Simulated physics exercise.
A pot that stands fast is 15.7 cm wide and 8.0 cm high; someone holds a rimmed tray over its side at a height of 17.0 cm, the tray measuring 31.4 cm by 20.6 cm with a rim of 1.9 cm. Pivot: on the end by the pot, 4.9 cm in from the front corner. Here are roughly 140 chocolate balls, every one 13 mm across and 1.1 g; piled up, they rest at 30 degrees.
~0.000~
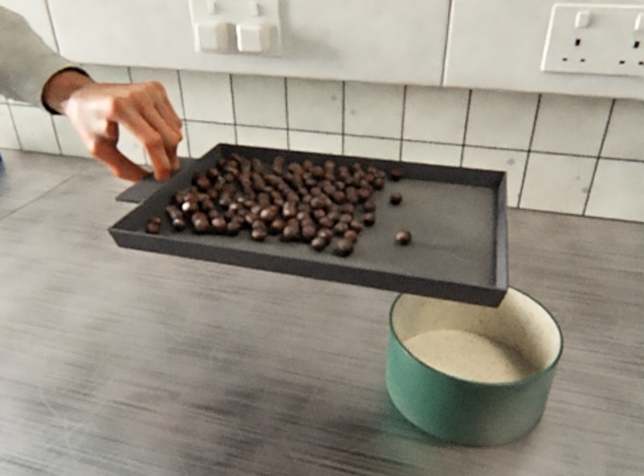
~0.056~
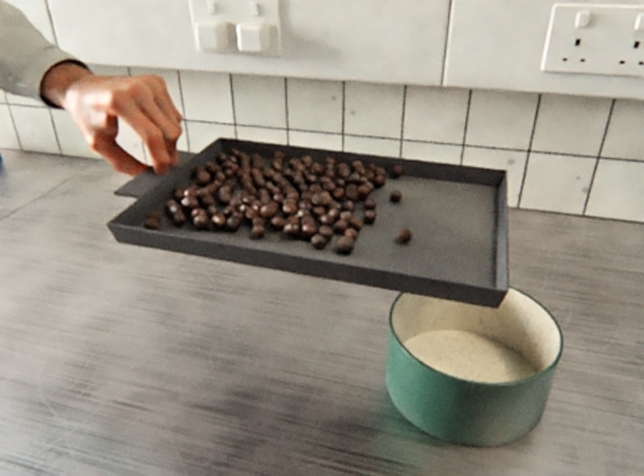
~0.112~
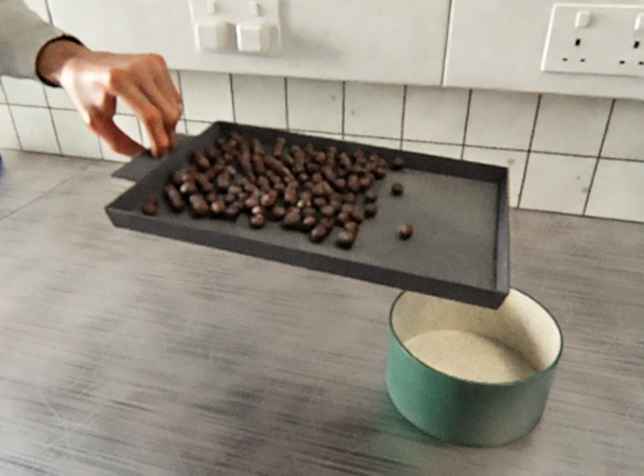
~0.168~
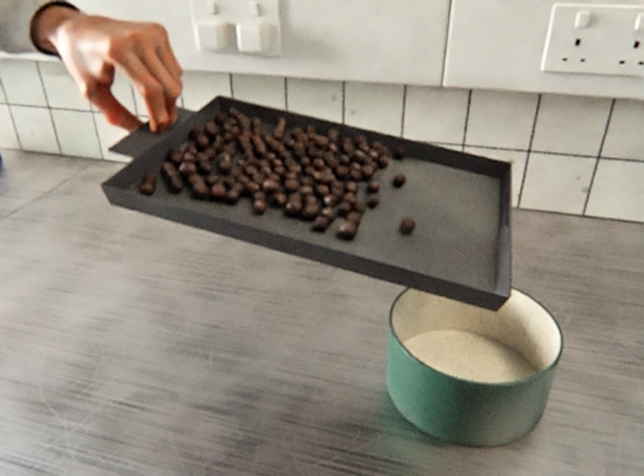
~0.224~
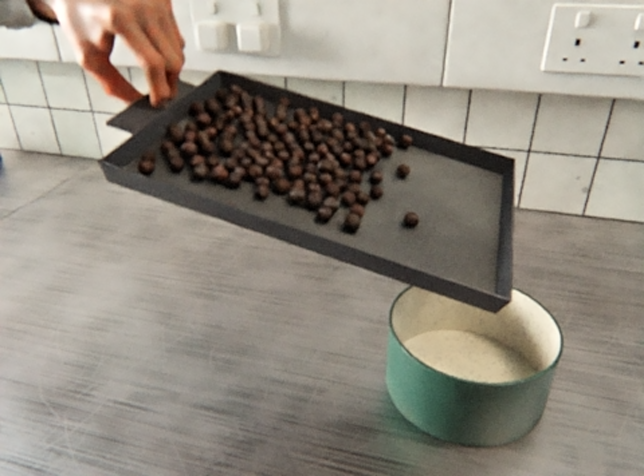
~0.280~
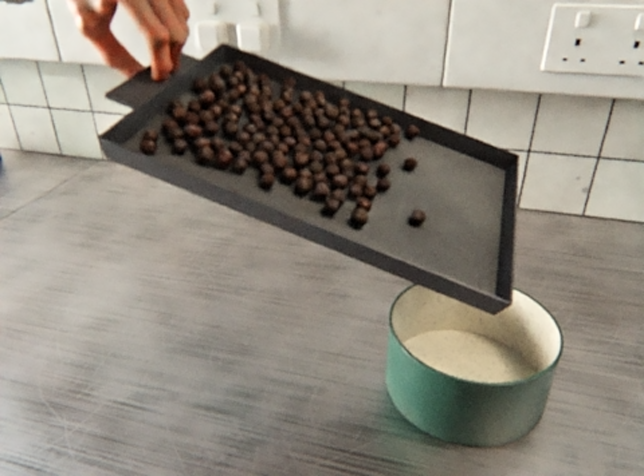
A hand raises the left end of a dark tray of brown balls, tilting it rightward.
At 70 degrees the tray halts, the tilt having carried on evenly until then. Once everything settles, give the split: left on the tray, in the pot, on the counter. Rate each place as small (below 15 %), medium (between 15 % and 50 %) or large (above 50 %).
Tray - medium; pot - small; counter - large.
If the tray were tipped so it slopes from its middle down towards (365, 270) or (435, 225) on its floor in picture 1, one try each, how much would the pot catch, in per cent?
Near 0 and 10 per cent, in that order.
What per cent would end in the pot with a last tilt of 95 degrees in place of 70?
5 %.
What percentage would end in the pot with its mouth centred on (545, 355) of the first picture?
The share would be some 45 per cent.
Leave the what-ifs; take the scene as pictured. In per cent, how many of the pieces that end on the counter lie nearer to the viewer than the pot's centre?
About 90 per cent.
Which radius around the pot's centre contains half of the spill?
That comes to near 20 cm.
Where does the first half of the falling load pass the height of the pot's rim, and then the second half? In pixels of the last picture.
The first half passes near (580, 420) and the second half near (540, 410).
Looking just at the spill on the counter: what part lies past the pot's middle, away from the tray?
Share: Close to 90 %.
After 0.57 s, tilt 44 degrees; the tray holds 100 %, the pot 0 %.
Then, at 0.77 s, tilt 61 degrees; the tray holds 80 %, the pot 0 %.
After 1.08 s, tilt 70 degrees; the tray holds 50 %, the pot 5 %.
In the end, at 2.4 s, tray 30 %, pot 5 %, counter 65 %.
